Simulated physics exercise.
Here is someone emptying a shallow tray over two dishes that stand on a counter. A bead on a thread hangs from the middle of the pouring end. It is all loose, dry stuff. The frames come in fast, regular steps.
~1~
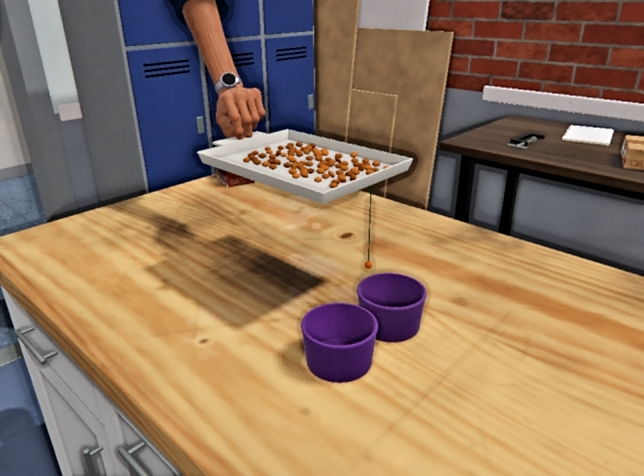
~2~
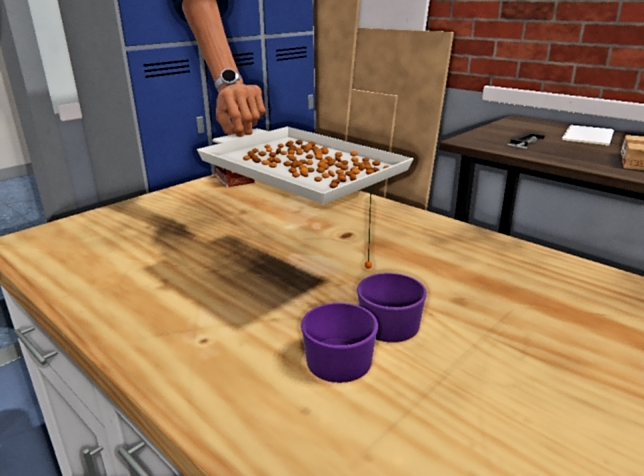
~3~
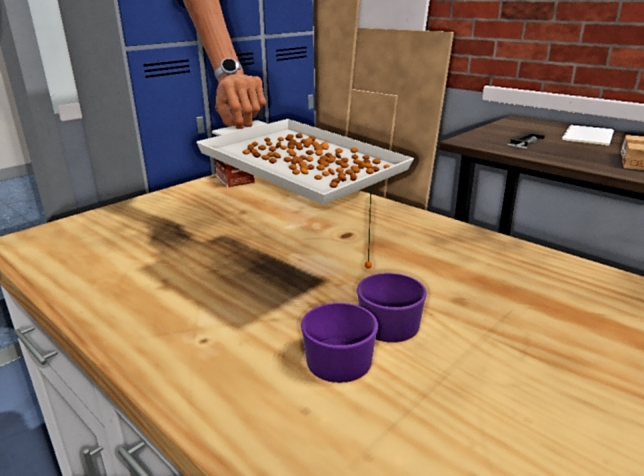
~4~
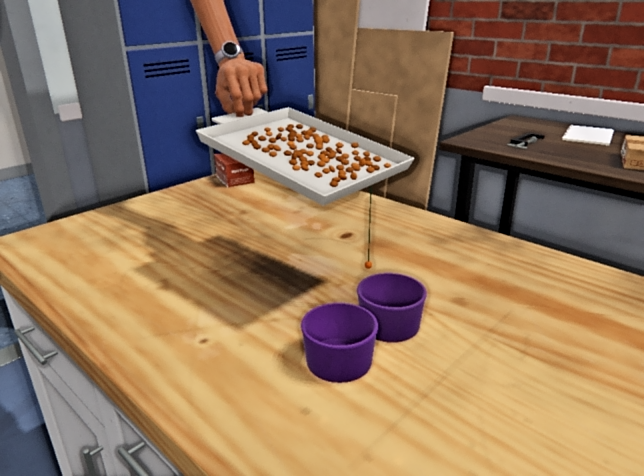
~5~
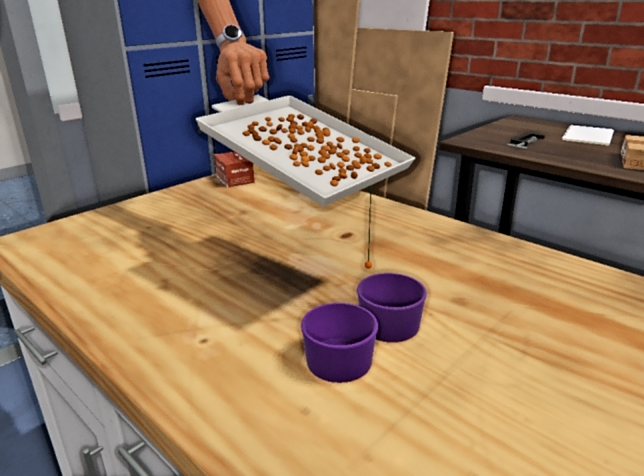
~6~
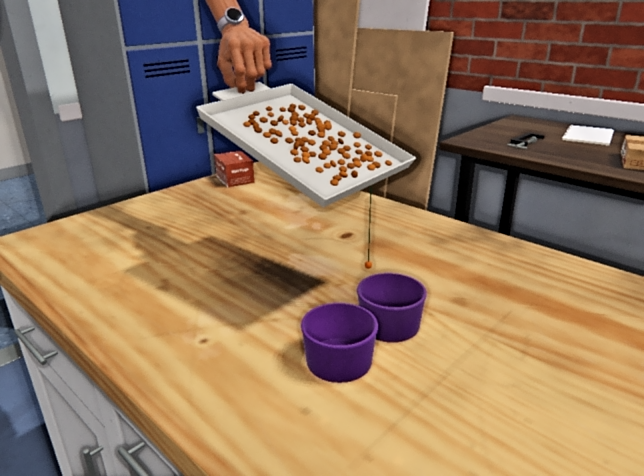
The clip shows a hand holding a pale, shallow tray of small brown pieces above two purple dishes on a wooden counter, gradually tilting it so its near left corner dips slightly while the pieces stay on the tray.
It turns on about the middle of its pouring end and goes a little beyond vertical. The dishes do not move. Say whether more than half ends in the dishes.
They take the larger part between them.
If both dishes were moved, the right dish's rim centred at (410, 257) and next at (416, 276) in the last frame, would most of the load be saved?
First less than half, then most of it.
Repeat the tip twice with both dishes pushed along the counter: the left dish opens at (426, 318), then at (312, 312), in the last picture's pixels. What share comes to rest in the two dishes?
The first gives 0 %, the second 40 %.
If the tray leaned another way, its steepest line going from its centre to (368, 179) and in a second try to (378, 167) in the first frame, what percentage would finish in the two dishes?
Near 40 % and 0 %.
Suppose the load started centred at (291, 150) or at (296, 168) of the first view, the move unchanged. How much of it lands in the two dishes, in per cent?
About 70 and 70 per cent.
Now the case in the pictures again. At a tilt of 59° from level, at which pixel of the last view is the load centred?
At about (365, 171).
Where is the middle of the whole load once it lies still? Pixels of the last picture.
Around (385, 324).
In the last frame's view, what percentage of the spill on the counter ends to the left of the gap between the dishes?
Close to 40 per cent.
Just after the last frame, tray tipped steeply; every one on the tray.
A moment on, tray tipped right over; roughly half on the tray; about a tenth in the left dish; roughly a quarter in the right dish; about a tenth outside both; roughly a quarter in the air.
Further on, tray tipped past a quarter turn; roughly a quarter in the left dish; roughly half in the right dish; roughly a quarter outside both.
When it is over, tray tipped past a quarter turn; roughly a quarter in the left dish; roughly half in the right dish; roughly a quarter outside both.
